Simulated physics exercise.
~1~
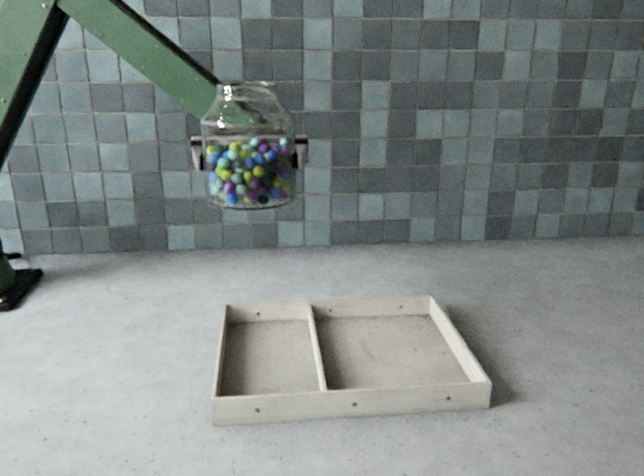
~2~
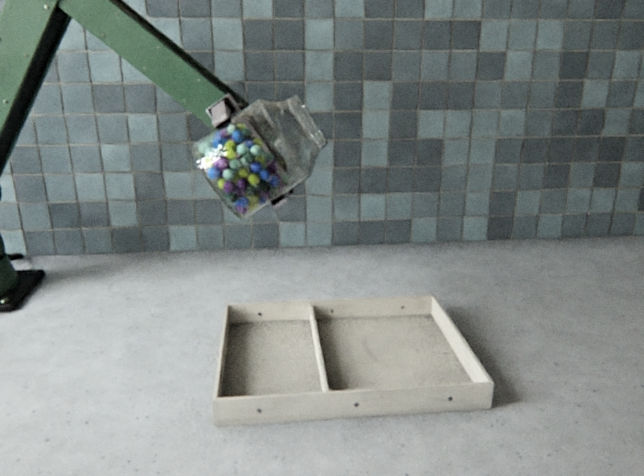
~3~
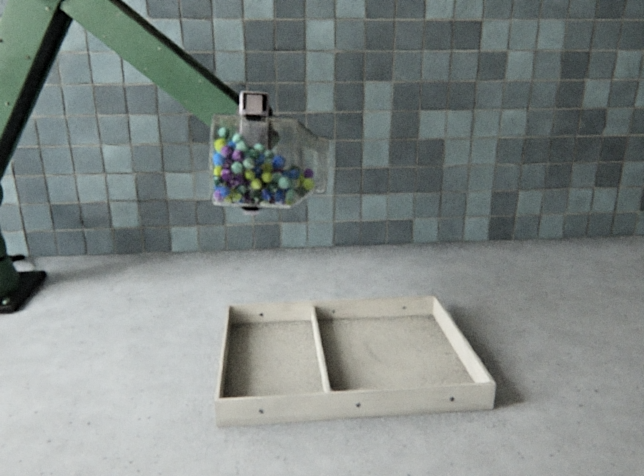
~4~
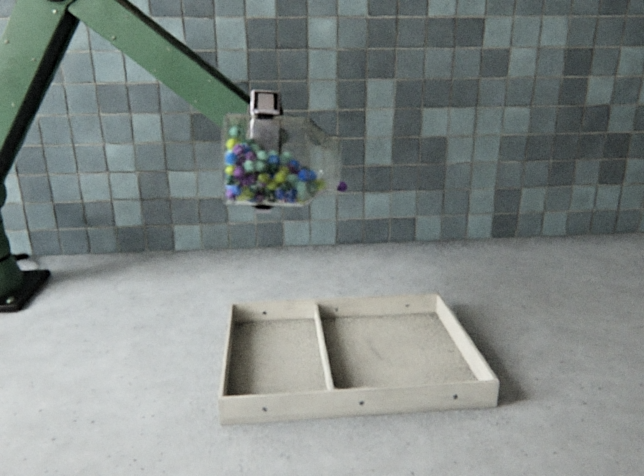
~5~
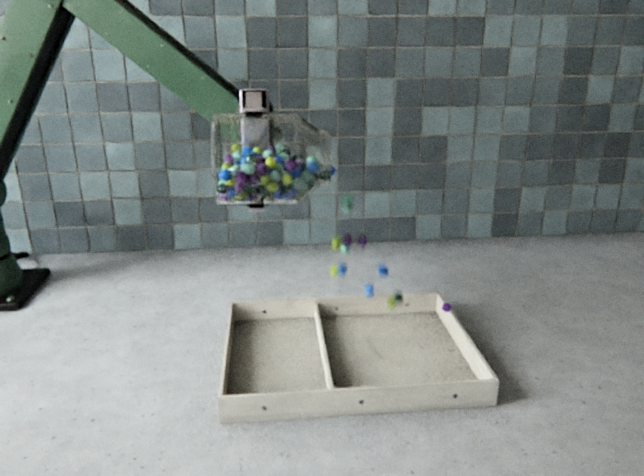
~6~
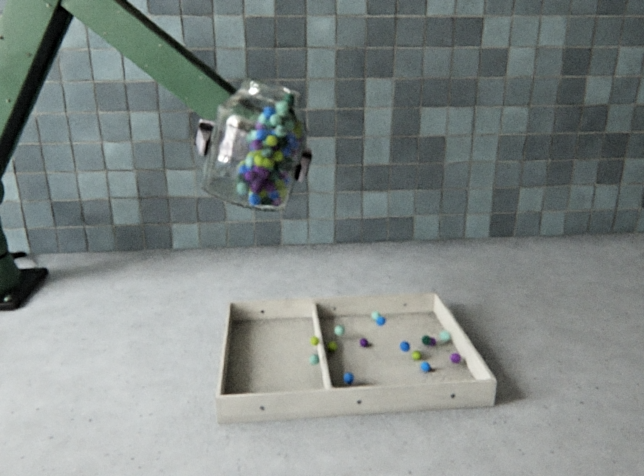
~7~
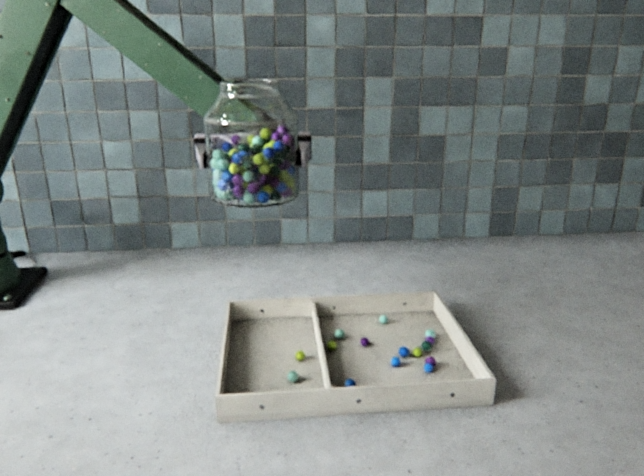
On a grey tabletop before a tiled wall, a green robot arm tipped a clear jar of colourful little balls onto its side, spilling some into a divided tray, then righted it, leaving most inside, several in the right part and a couple in the left.
